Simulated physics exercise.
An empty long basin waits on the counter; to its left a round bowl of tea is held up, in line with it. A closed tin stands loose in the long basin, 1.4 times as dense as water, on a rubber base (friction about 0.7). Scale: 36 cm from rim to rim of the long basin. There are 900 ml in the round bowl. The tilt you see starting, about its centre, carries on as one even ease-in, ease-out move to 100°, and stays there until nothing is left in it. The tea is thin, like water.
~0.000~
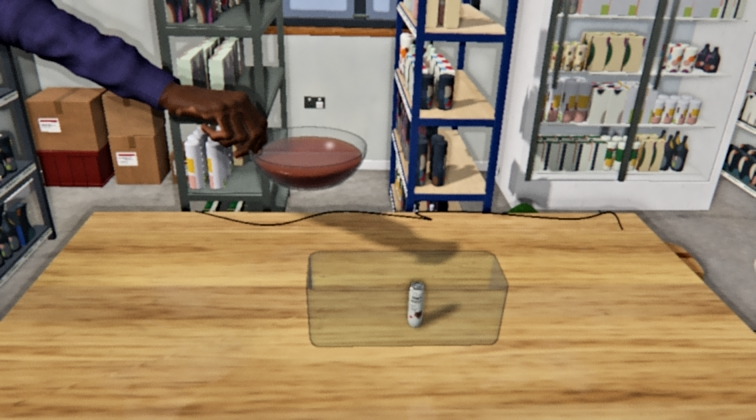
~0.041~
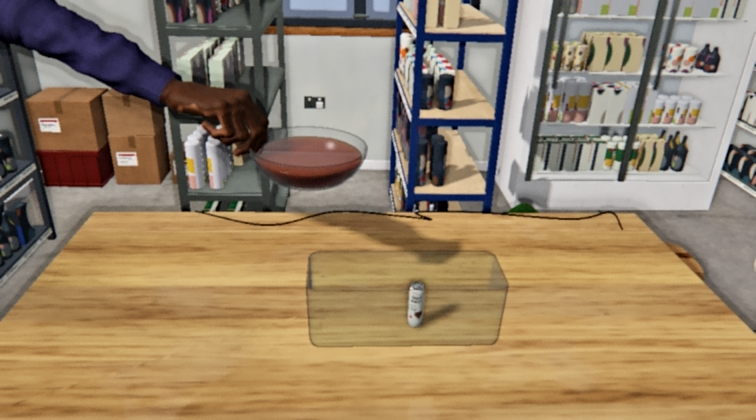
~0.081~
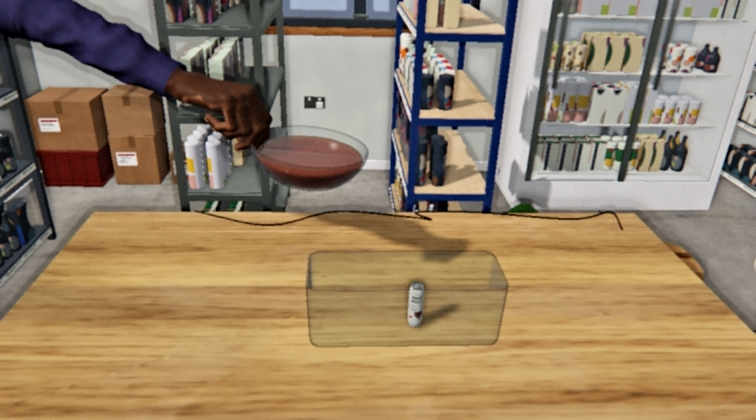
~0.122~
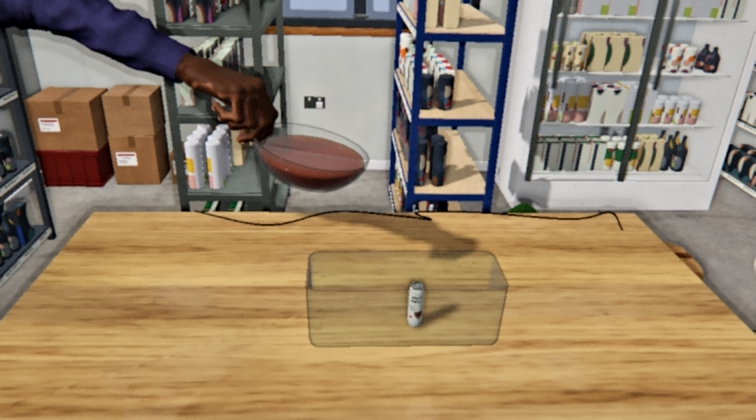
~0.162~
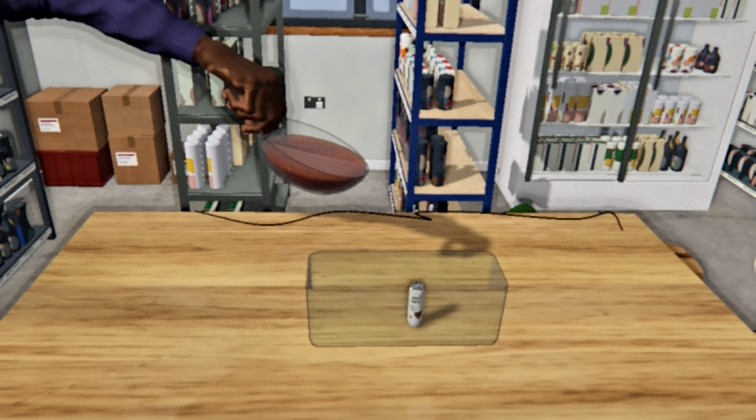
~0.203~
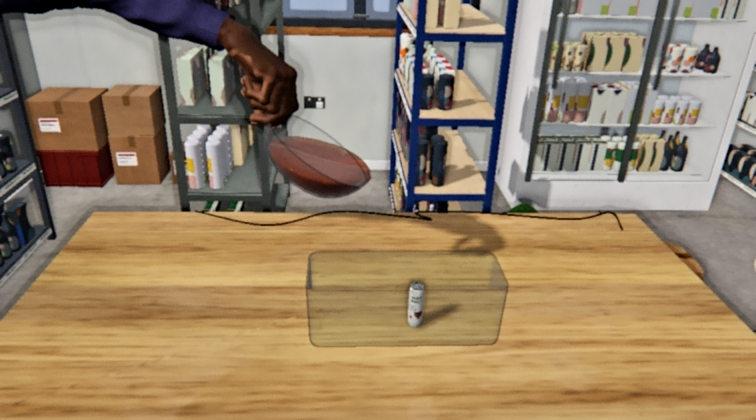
Hand tilting a round glass bowl of reddish-brown tea rightward above a wooden counter, beside a clear basin holding a small tin.
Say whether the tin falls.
It topples.
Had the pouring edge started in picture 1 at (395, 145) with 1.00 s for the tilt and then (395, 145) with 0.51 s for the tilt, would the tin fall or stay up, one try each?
First it remains upright; then it stays up.
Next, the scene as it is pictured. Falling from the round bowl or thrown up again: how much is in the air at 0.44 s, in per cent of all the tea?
Near 70 in a hundred.
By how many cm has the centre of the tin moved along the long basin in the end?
About 4.0 cm.
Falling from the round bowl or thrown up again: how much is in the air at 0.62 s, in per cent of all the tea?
About 2 per cent.
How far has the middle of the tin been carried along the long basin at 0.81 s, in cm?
About 4 cm.
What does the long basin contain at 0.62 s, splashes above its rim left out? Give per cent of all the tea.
About 88 per cent.
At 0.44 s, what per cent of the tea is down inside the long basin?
Some 28 per cent.
Then, 0.44 s in, the tilt is 96° and 2 per cent is still to pour; the tin stands where it began.
Then, 0.62 s in, the tilt is 100° and 0 per cent is still to pour; the tin leans 40°.
Then, 0.81 s in, the tilt is 100° and 0 per cent is still to pour; the tin lies on its side.
Then, 1.01 s in, the tilt is 100° and 0 per cent is still to pour; the tin lies on its side.
Finally, the tin lies on its side.
